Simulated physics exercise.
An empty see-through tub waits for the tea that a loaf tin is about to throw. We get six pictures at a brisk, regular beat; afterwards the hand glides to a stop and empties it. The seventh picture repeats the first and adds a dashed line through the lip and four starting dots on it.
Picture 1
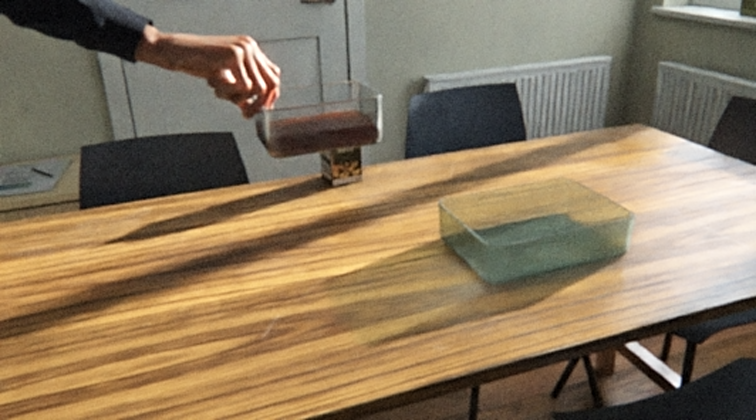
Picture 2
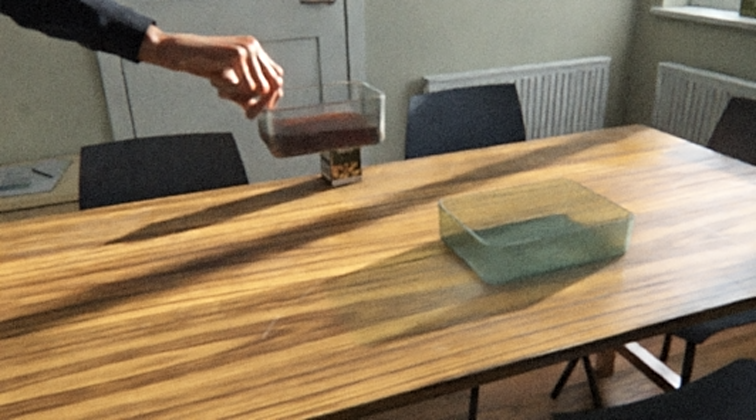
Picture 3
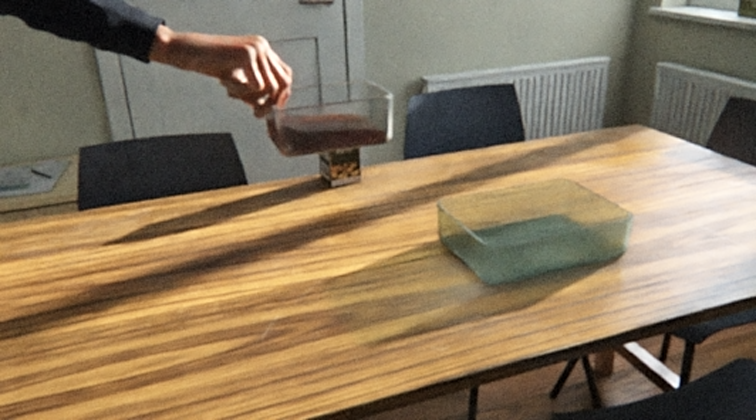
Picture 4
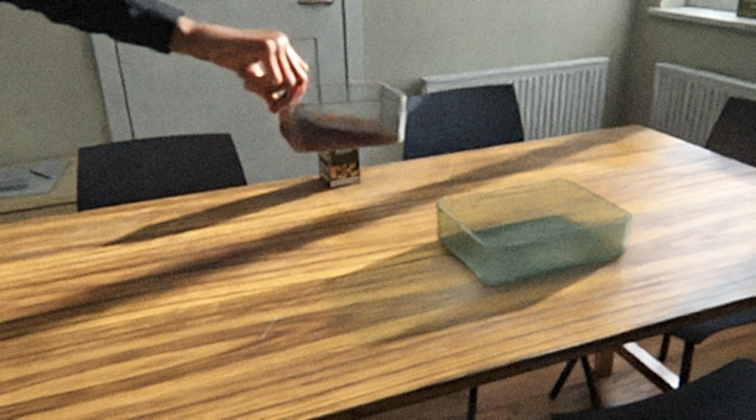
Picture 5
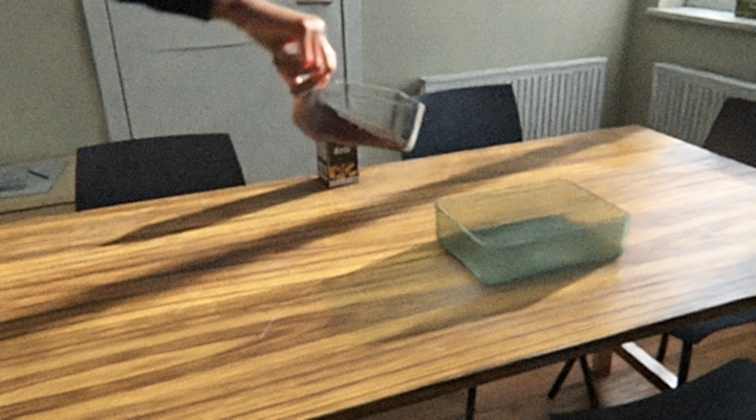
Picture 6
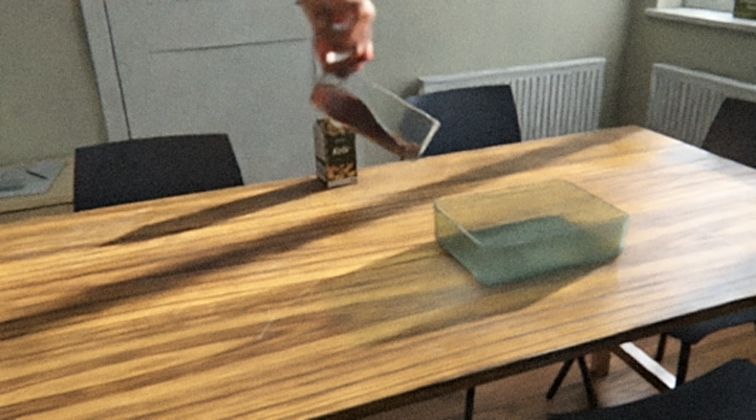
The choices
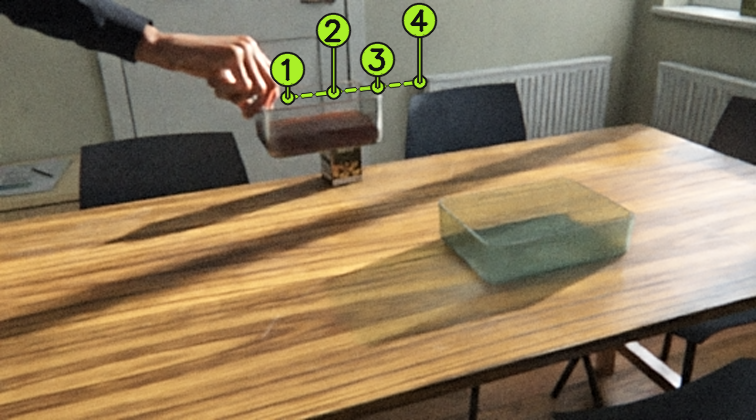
A hand in a dark sleeve holds a clear, loaf-shaped container of reddish-brown liquid above a striped wooden table, seen from slightly above in a sunlit room with dark chairs, a pale door and white radiators. A small patterned carton stands behind it, and an empty greenish see-through tub sits to the right. The hand moves right, tilting the container increasingly rightward, its liquid still inside.
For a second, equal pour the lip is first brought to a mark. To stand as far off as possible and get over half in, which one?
Use spot 1.
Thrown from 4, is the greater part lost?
No, that is safe.
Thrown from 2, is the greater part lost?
No, that is safe.
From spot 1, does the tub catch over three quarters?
No, less.
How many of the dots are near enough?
All four.
In lime, 1 at (287, 97); 2 at (333, 92); 3 at (377, 87); 4 at (419, 82).
With 1, about 61 % lands in the tub, 29 % falls short and 10 % goes beside or beyond.
With 2, about 68 % lands in the tub, 17 % falls short and 15 % goes beside or beyond.
With 3, about 78 % lands in the tub, 8 % falls short and 14 % goes beside or beyond.
With 4, about 71 % lands in the tub, 5 % falls short and 25 % goes beside or beyond.
